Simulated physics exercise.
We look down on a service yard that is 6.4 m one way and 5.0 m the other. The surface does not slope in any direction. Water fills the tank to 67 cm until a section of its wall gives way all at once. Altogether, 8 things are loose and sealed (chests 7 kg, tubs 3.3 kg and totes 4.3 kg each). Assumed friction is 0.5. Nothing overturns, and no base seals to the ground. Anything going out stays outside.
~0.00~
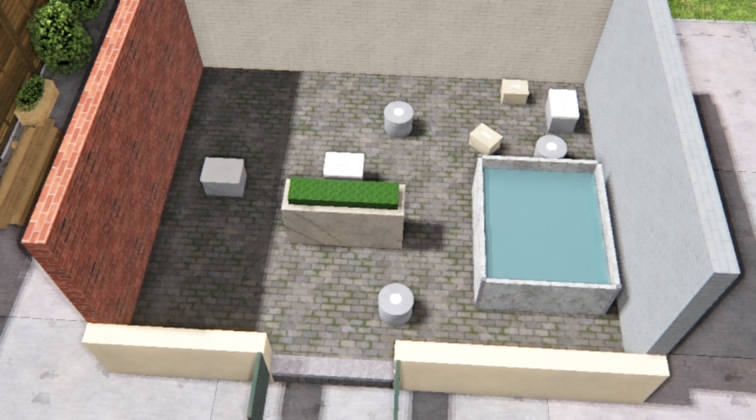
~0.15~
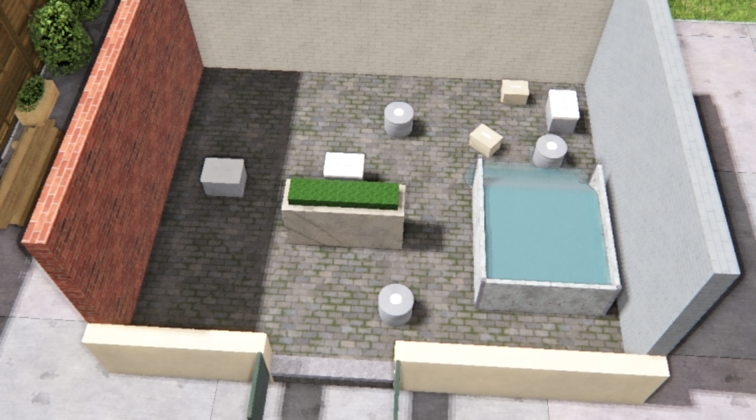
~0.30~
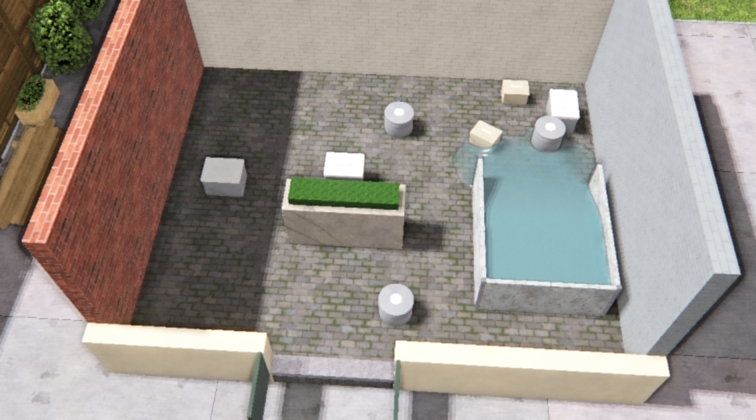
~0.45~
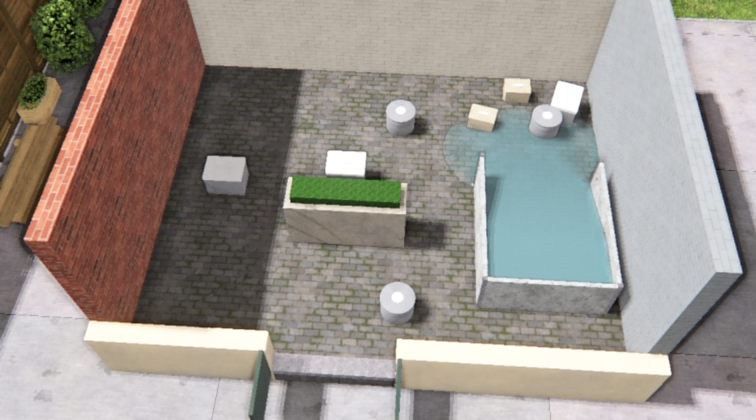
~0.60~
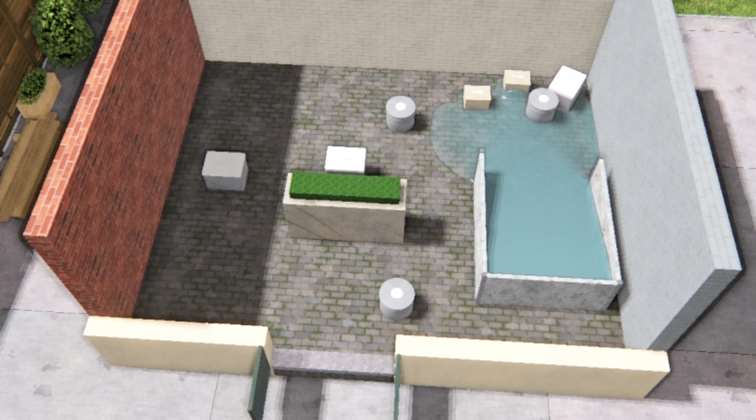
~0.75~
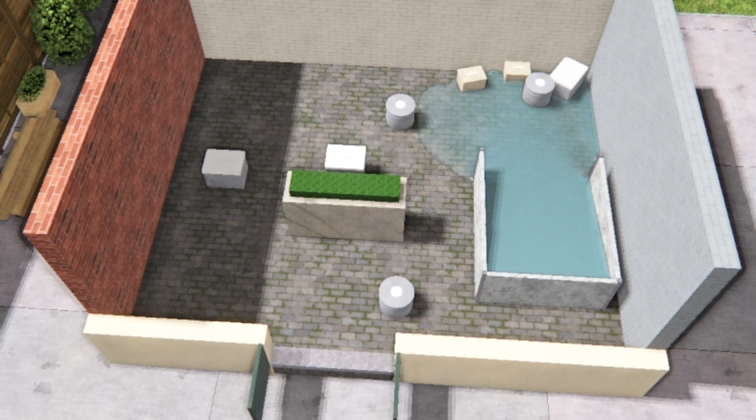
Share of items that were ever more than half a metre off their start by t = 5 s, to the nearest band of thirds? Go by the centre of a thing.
At least two thirds of them.
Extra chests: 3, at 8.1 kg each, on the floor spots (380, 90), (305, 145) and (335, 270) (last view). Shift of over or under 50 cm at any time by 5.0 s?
Order as listed: Beyond half a metre / beyond half a metre / inside half a metre.
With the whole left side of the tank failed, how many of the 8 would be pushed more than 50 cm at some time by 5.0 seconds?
Then it comes to 4.
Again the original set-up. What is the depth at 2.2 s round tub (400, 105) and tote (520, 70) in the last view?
First about 3 cm, second about 38 cm.
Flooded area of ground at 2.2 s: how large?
That flooded area is roughly 13 m2.
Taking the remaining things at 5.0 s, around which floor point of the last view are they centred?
Centred roughly on (281, 193).
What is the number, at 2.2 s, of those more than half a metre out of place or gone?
By that point, 2.
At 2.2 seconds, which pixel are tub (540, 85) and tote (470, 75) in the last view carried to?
Somewhere around (510, 79) and (345, 59).
After 1.1 s 3 of 8 are over 50 cm from their spots; 4 afloat.
After 2.2 s 2 of 8 are over 50 cm from their spots; 4 afloat.
After 3.5 s 5 of 8 are over 50 cm from their spots; 5 afloat.
After 5.0 s 7 of 8 are over 50 cm from their spots, and 7 have been at some point; 7 afloat.
